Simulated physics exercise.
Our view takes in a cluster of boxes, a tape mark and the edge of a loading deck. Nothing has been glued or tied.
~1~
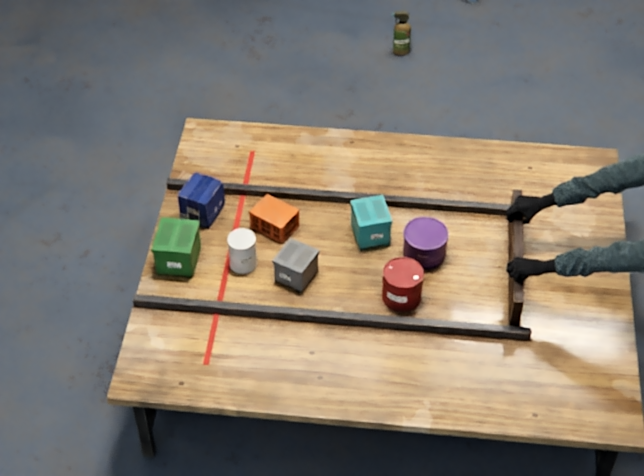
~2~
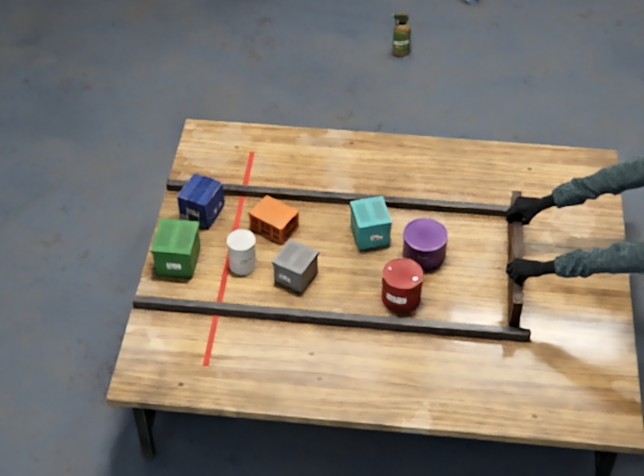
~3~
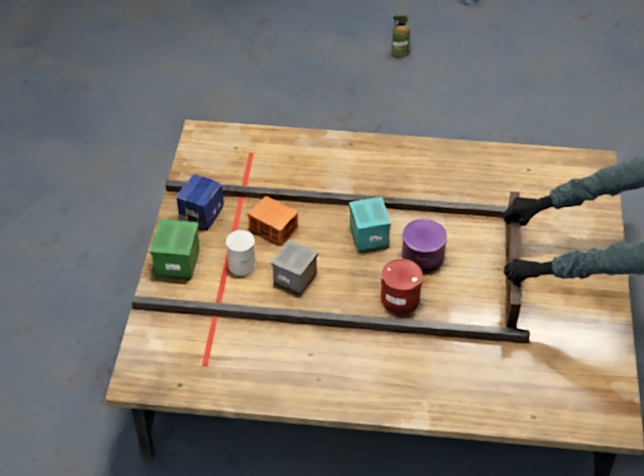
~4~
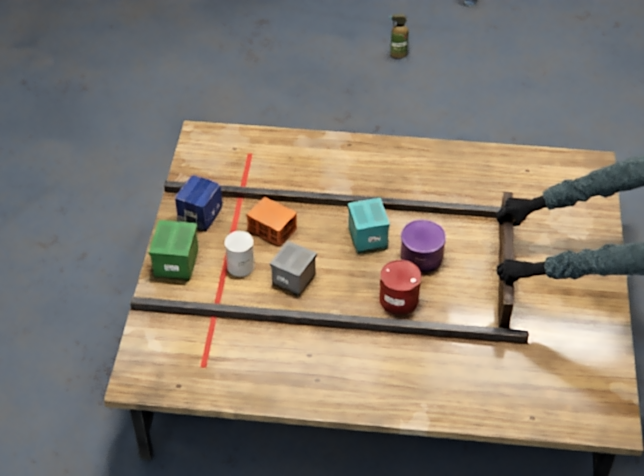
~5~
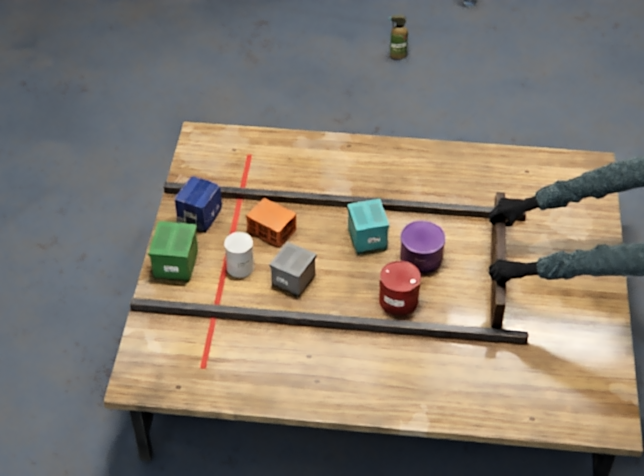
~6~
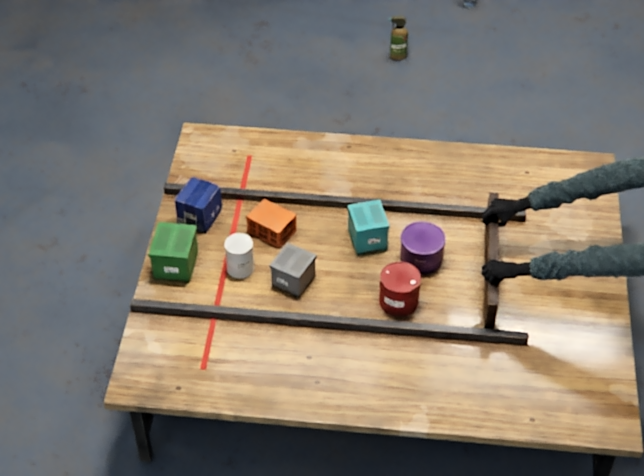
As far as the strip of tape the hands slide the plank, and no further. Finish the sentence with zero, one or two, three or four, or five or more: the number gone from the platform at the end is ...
The number gone from the platform at the end is one or two.
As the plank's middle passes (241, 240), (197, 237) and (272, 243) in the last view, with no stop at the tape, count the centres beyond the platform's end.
First 1, then 4, then 0.
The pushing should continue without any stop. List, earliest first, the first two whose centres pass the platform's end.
Earliest first: Blue parcel, green tote.
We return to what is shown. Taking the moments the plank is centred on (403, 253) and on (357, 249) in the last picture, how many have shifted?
At first I count 3, and then 3.
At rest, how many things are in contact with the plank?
The count in contact is 3.
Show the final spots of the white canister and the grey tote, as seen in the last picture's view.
The white canister comes to rest close to (173, 233), while the grey tote rests close to (182, 257).
Soon after, none off yet; green tote at rest near (174, 253); blue parcel at rest near (199, 205); white canister at rest near (240, 256).
After that, none off yet; green tote displaced a little near (168, 251); blue parcel displaced a little near (186, 204); white canister displaced about its own width near (202, 241).
In the end, the number that fall off is one or two; gone, blue parcel and green tote.
